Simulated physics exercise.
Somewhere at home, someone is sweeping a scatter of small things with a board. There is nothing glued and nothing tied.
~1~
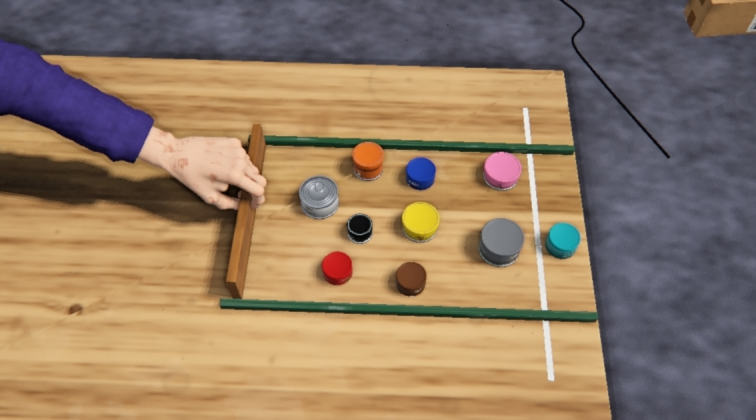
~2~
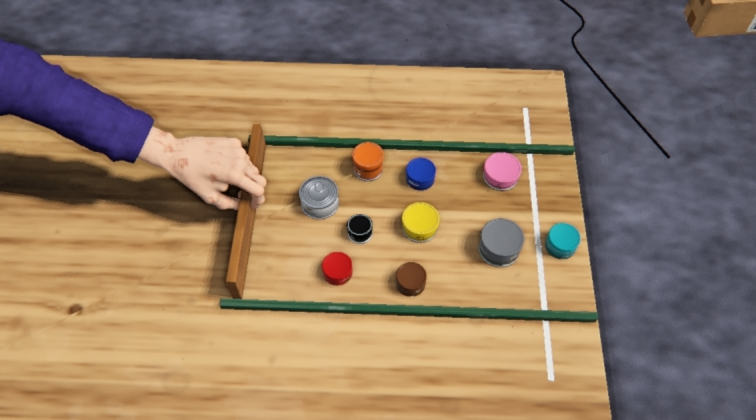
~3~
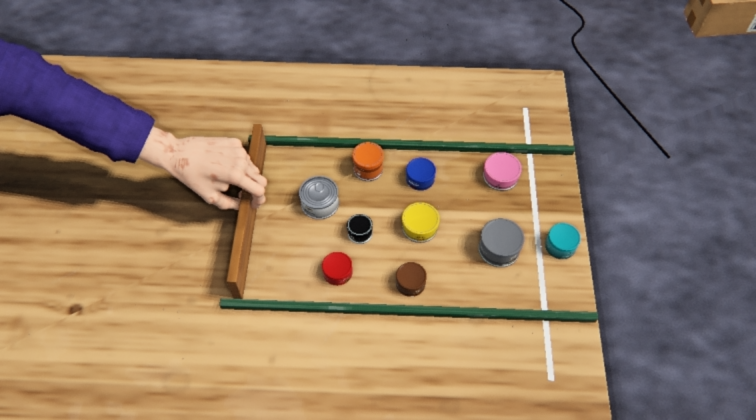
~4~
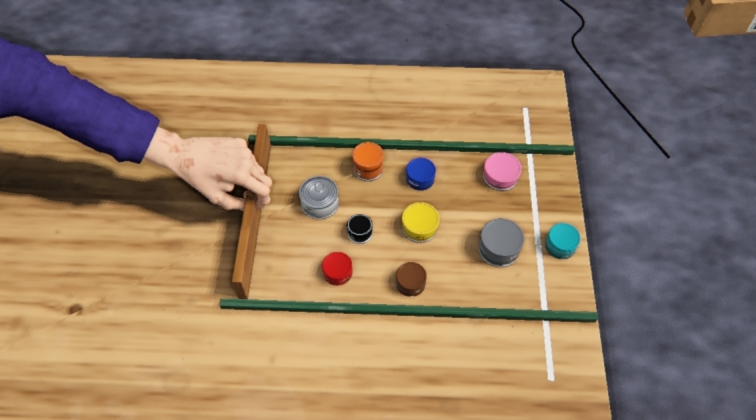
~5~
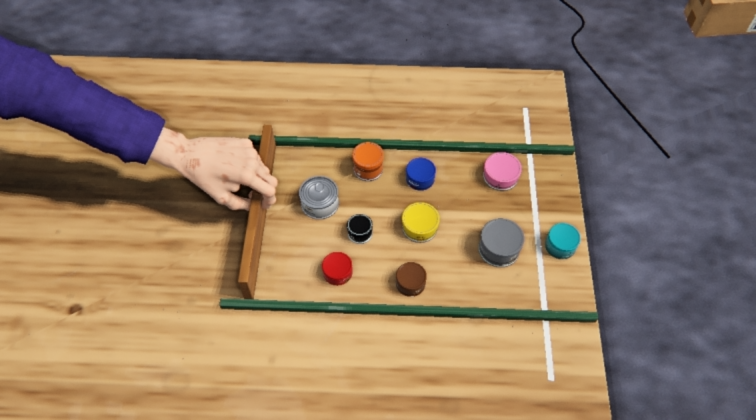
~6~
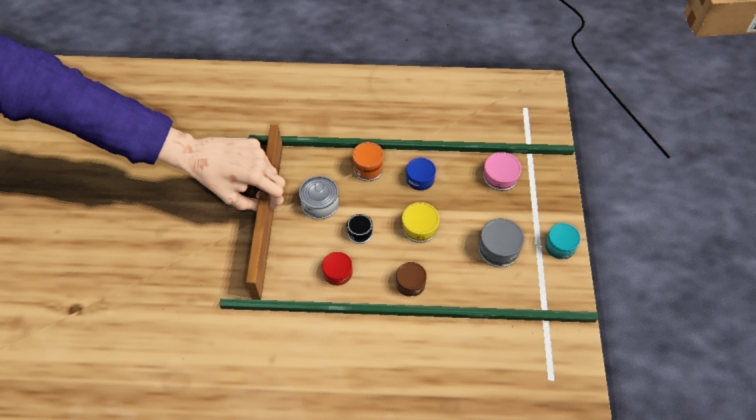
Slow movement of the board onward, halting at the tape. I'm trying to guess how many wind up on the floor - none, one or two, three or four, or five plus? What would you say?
The tally of drops is under three, yet not nought.
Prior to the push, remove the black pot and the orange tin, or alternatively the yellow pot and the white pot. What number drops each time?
Well, the first time you'd get 1, and the next time 1.
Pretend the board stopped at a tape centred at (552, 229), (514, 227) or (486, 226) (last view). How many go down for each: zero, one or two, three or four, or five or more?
Lab note - count at each of the three spots: 5 or more; 1 or 2; zero.
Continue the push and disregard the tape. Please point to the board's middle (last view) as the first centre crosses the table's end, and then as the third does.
The middle is near (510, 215) first and near (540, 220) after.
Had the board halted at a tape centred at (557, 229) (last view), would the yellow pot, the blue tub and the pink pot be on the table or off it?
The yellow pot is no longer there; as for the blue tub, it is no longer there; and the pink pot is no longer there.
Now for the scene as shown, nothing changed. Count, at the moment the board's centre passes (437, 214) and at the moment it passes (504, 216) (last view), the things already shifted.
At the first point the count is 9, at the second it's 10.
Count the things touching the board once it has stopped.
Tally at the end: 5.
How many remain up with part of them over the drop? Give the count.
Number: 3.
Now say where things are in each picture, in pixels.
Turquoise tub (563, 241); pink pot (502, 172); grey pot (501, 243); board (248, 208); tape (537, 228), in the first picture.
Pink pot (502, 172); board (248, 208), in the second picture.
Grey pot (501, 243); blue tub (421, 174), in the third picture.
Turquoise tub (563, 241); brown tub (411, 279), in the fourth picture.
Pink pot (502, 172); yellow pot (420, 223), in the fifth picture.
Turquoise tub (563, 241); pink pot (502, 172); grey pot (501, 243); board (266, 208); tape (537, 228), in the sixth picture.
Early on, none off yet; turquoise tub at rest near (563, 241); pink pot at rest near (502, 172); grey pot at rest near (501, 243).
Finally, the number that fall off is one or two; lost, pink pot and turquoise tub.
